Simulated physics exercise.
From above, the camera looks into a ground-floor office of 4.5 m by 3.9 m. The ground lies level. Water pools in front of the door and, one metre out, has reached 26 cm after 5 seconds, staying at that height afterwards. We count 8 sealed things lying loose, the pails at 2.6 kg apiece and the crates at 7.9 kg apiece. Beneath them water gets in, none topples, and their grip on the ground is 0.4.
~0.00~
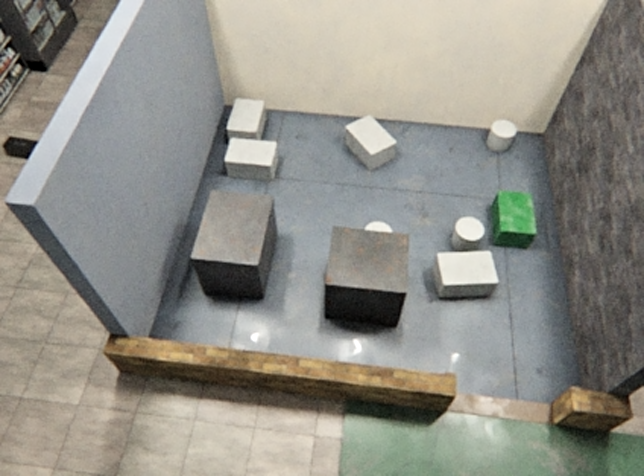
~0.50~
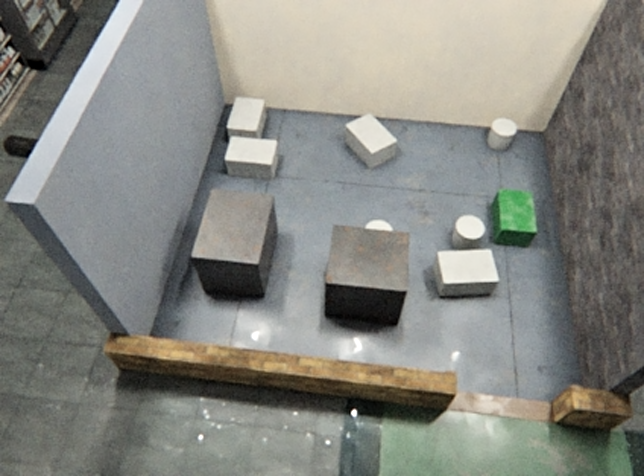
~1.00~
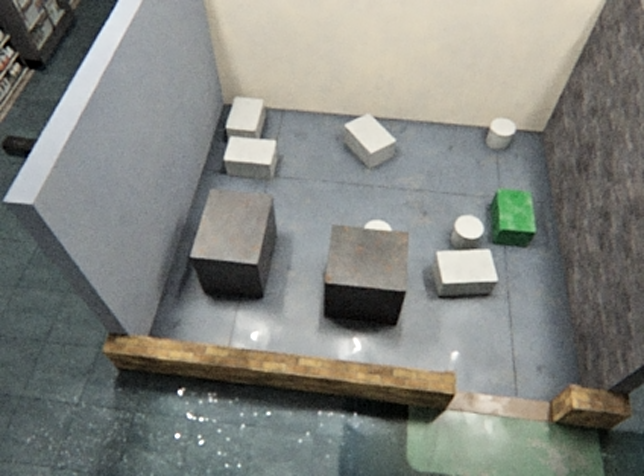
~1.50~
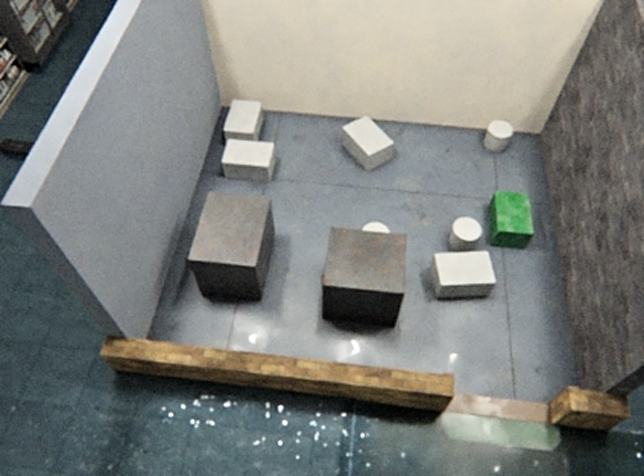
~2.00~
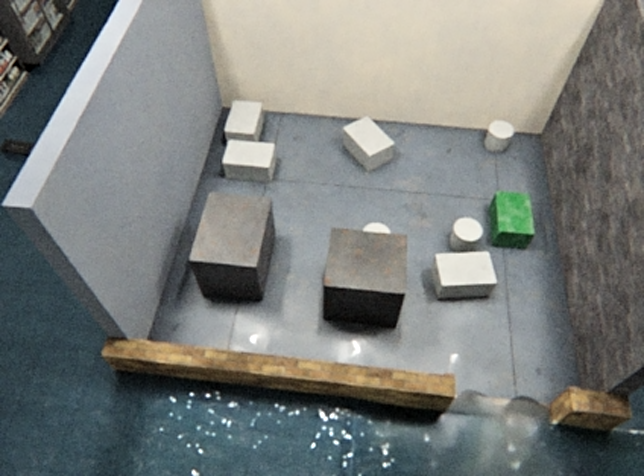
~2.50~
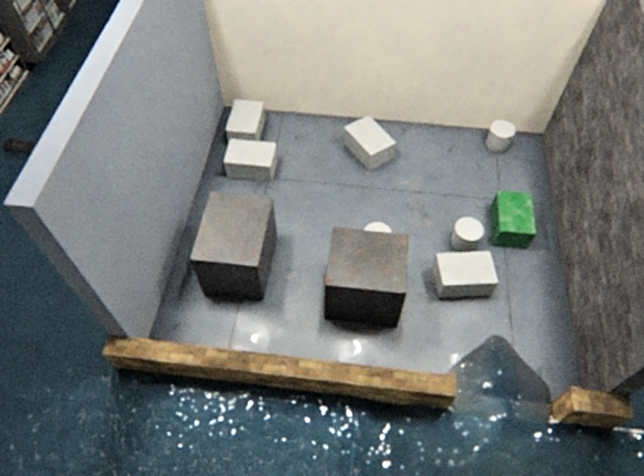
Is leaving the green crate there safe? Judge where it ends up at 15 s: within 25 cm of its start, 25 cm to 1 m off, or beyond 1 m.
It is pushed well off.
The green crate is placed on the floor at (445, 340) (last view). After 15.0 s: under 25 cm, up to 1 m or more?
Result: It drifts only slightly.
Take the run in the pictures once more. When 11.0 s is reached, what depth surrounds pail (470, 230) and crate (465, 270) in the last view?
Depths: Near 18 cm, then near 7 cm.
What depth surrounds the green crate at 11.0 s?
Depth: About 3 cm.
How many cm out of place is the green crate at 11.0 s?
I'd guess some 250 cm by then.
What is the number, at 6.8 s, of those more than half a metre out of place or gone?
The number I get is 3.
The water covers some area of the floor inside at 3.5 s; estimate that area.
Around 2.5 m2 of it.
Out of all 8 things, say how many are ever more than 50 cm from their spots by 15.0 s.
8 in all.
After 3.5 s the green crate is near (516, 212), 0.0 m from its start, aground; 0 afloat.
After 6.8 s the green crate is near (478, 137), 1.2 m from its start, afloat; 4 afloat.
After 11.0 s the green crate is near (326, 224), 2.3 m from its start, aground; 6 afloat.
After 15.0 s the green crate is near (346, 161), 2.1 m from its start, afloat; 8 afloat.
